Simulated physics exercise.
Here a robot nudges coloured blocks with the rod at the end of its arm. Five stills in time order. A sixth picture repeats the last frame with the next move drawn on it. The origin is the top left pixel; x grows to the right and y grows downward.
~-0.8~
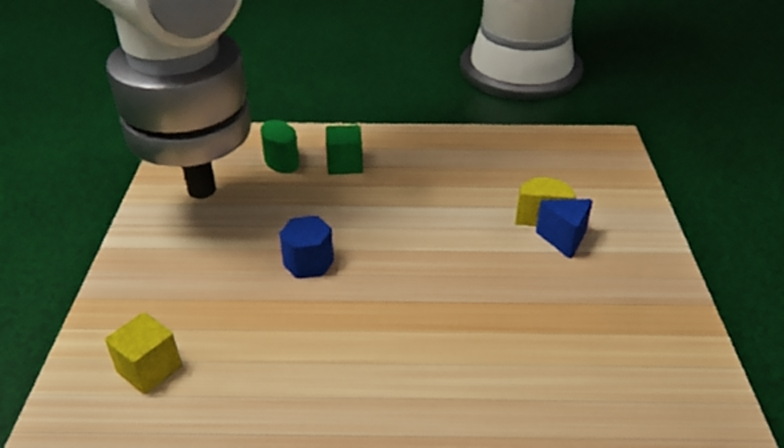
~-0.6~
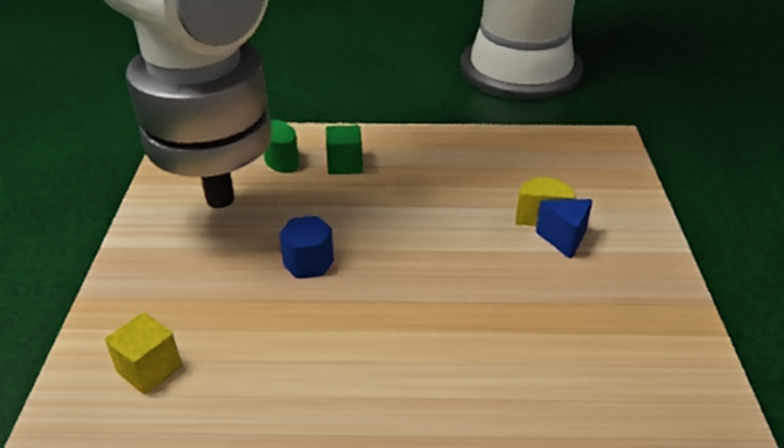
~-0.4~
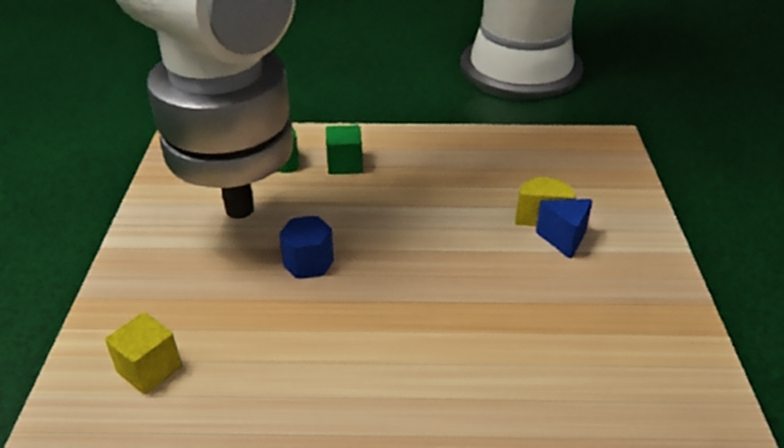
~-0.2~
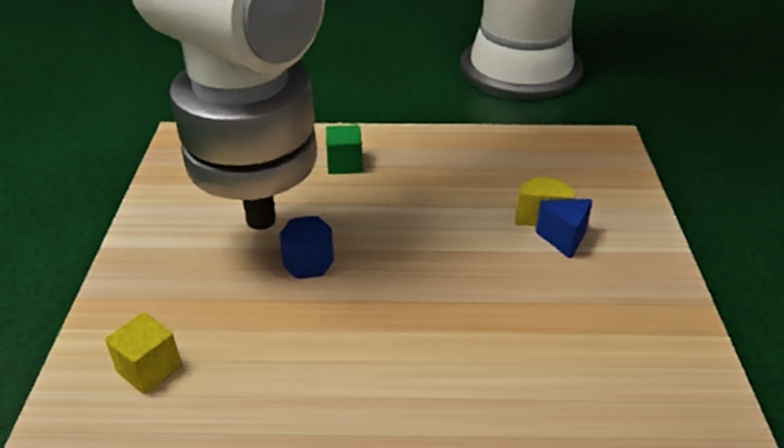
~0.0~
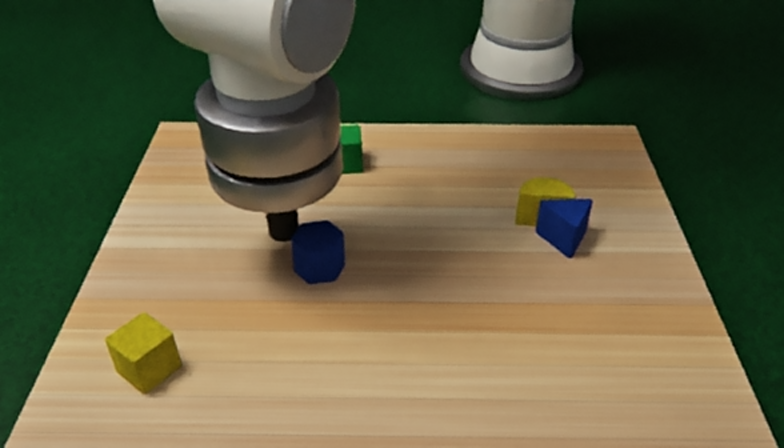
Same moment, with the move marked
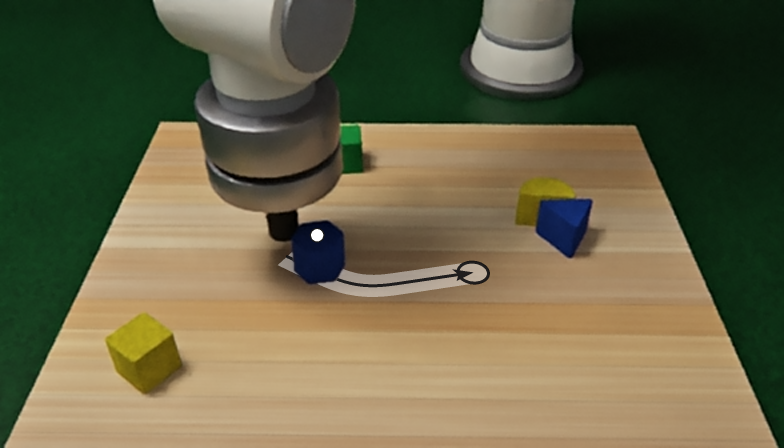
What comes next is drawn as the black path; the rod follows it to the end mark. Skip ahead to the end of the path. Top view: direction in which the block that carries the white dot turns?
From the top, the block rotates clockwise.
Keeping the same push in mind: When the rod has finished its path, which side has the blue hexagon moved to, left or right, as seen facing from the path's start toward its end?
Its shift is rightward.
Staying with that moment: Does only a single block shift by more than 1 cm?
I expect so.
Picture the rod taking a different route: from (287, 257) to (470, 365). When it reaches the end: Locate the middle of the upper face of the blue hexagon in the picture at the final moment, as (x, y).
Its top middle is near (447, 277).
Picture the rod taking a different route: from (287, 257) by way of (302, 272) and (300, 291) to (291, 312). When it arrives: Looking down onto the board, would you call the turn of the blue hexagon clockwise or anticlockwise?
Overhead view: Anti-clockwise.
The drawn path runs from (287, 257) through (341, 281) and (408, 282) to (473, 272); the dot is on the blue hexagon.
The first path, step by step. One third of the way, rod (340, 258); blue hexagon (378, 257).
Two thirds of the way, rod (409, 259); blue hexagon (439, 270), turned 35° clockwise.
At the end, rod (475, 249); blue hexagon (453, 272), turned 60° clockwise.
